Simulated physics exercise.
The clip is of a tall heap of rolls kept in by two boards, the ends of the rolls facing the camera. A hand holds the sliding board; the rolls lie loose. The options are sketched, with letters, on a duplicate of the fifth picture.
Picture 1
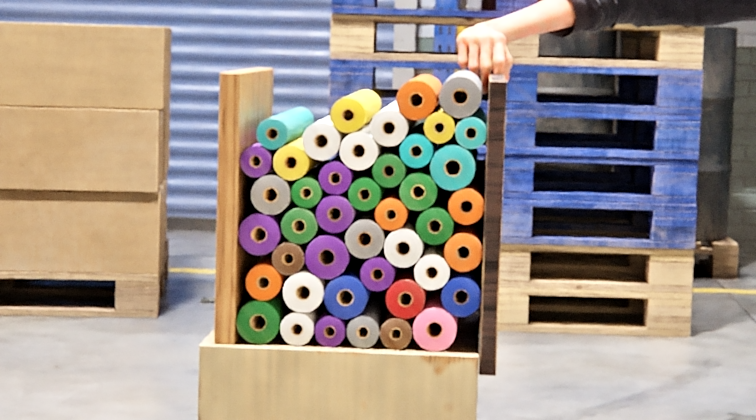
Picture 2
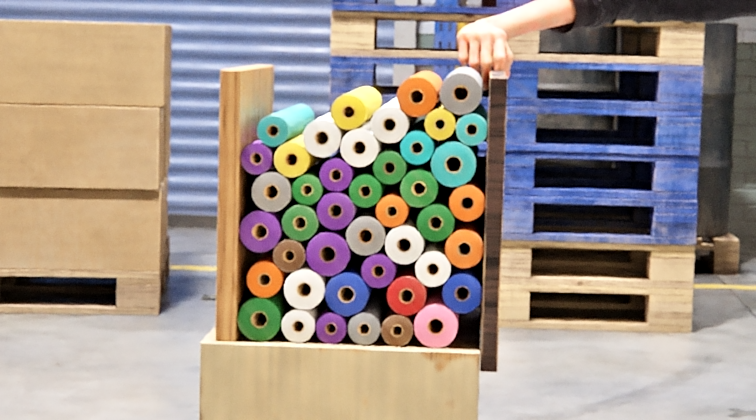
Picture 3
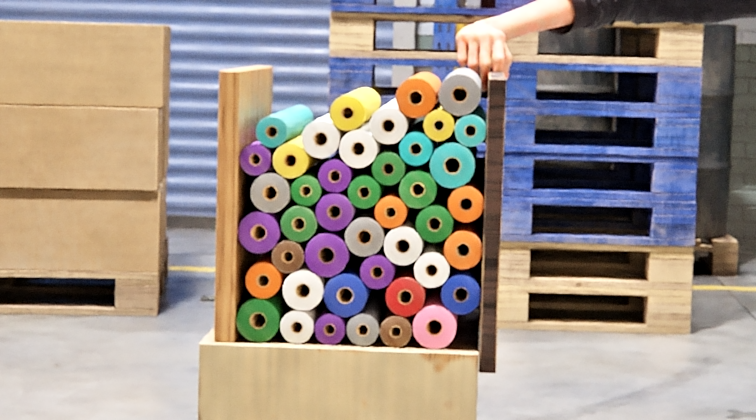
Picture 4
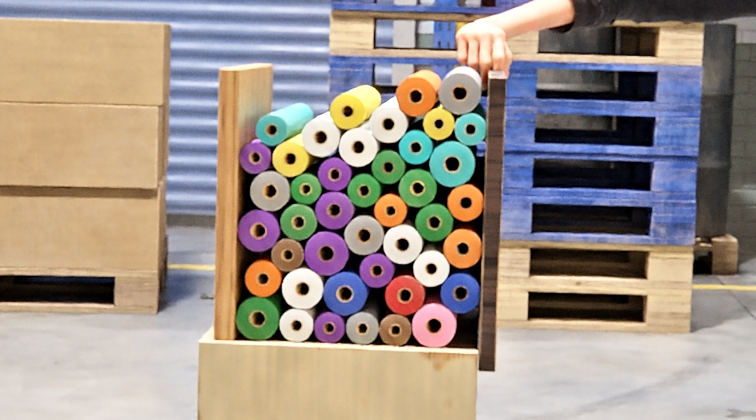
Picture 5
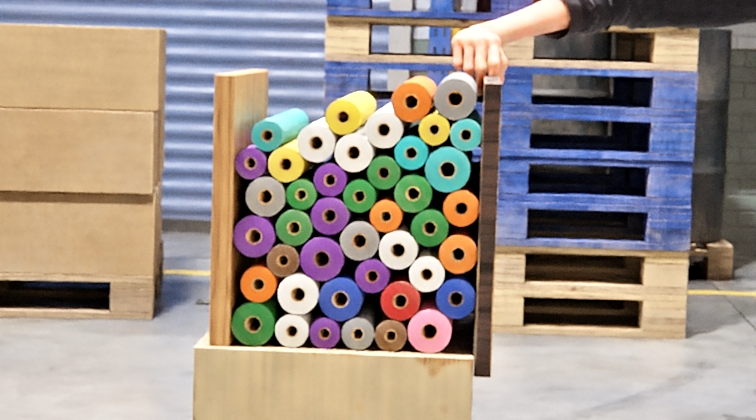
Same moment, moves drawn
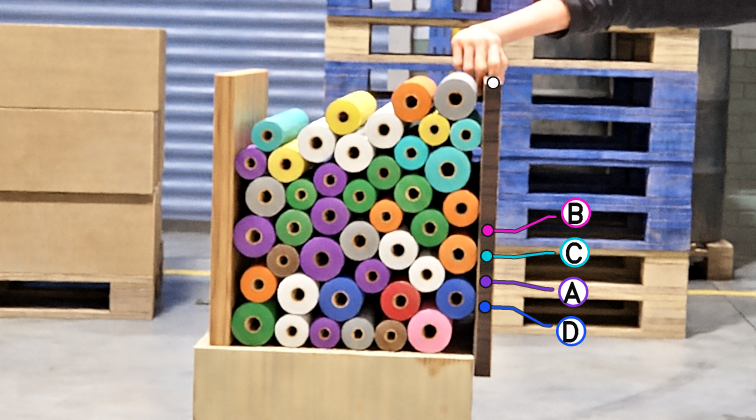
In a warehouse with stacked pallets and cardboard boxes behind, a hand rests on top of the dark right-hand board beside a heap of colourful rolls between two upright boards, and apart from slight shifts of the view, almost nothing moves.
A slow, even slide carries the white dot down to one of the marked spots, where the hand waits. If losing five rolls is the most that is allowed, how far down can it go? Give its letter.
Down to B.
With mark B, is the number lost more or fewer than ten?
At B, fewer than ten.
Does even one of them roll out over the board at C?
Yes.
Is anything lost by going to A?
Yes.
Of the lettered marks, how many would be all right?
One of the four.
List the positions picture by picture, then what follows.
In the first frame, a yellow roll (291, 163); a turquoise roll (272, 133); side board (493, 212).
In the second frame, side board (494, 208); a green roll (259, 319).
In the third frame, a pink roll (434, 327); a white roll (303, 290).
In the fourth frame, an orange roll (263, 279); an orange roll (390, 211).
In the fifth frame, a turquoise roll (448, 169); a purple roll (330, 180); a yellow roll (286, 164).
On the marked copy, A at (486, 282); B at (488, 230); C at (487, 256); D at (485, 307); the white dot at (494, 83).
Following B. Soon after the start, top of the board (482, 148).
Later, top of the board (479, 222).
In the end, top of the board (479, 229), four out over the board.
As for the rest, A more than five out over the board; C more than five out over the board; D more than five out over the board.
